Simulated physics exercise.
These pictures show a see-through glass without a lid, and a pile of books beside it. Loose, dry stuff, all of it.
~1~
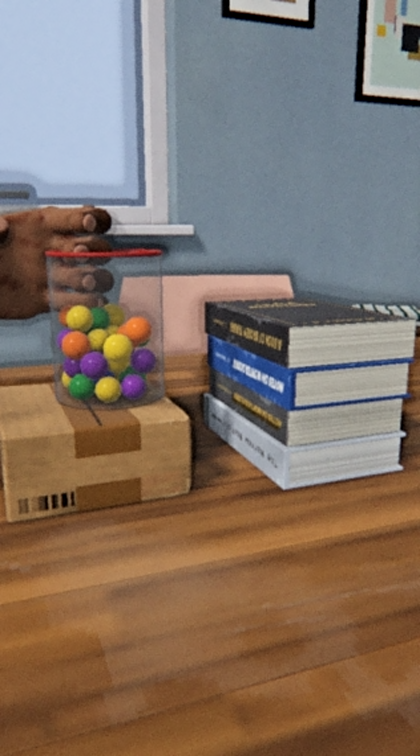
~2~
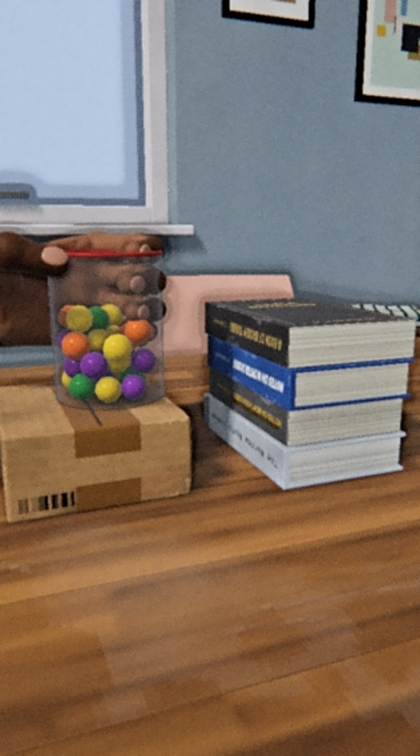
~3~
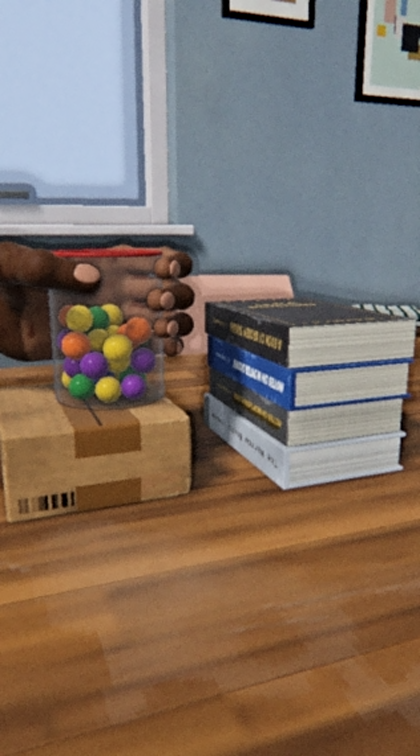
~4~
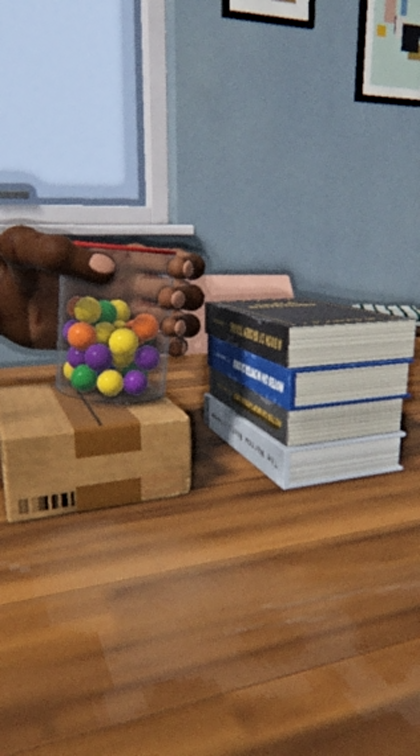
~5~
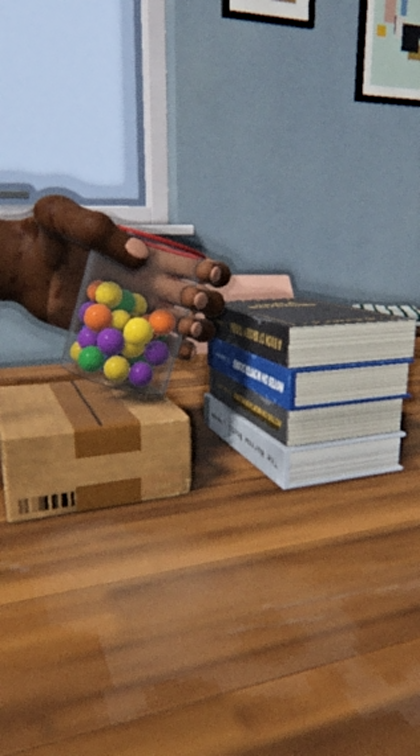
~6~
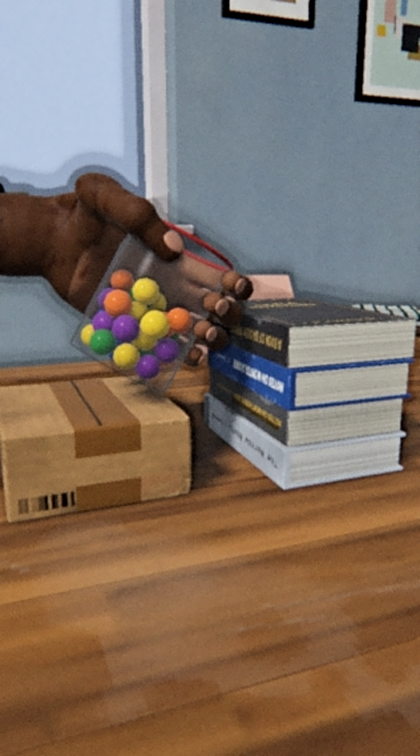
A hand reached around a clear glass of colorful marbles standing on a cardboard box, gripped it, then lifted it slightly and tilted it to the right, toward a stack of four books.
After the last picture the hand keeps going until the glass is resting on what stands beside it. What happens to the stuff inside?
Resting there: Filling fully retained.
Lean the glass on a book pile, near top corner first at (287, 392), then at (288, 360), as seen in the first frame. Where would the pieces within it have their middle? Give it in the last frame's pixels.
Try 1: Near (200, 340); try 2: Near (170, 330).
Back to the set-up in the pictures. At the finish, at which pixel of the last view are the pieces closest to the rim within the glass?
Look close to (196, 311) in the final view.
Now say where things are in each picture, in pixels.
In the first picture, glass at (108, 325), two thirds full of glass marbles; book pile at (298, 327), reaching half way up the glass.
In the second picture, glass at (108, 325), upright; rim at (158, 252); top of the contents at (96, 320).
In the third picture, glass at (108, 325), upright; rim at (158, 252); book pile at (298, 327).
In the fourth picture, glass at (115, 320), leaning 6°; rim at (172, 253); top of the contents at (104, 314).
In the fifth picture, glass at (133, 310), leaning 18°; rim at (200, 258); book pile at (298, 327).
In the sixth picture, glass at (152, 305), leaning 31°; rim at (226, 270); book pile at (298, 327), reaching half way up the glass.
Then, 0.12 s past the last view, the glass leans 39°; everything is still inside.
Then, 0.27 s past the last view, the glass leans 46°; everything is still inside.
Then, 0.44 s past the last view, the glass rests on the book pile at 47°; everything is still inside.
Finally, the glass rests on the book pile at 47°; everything is still inside.
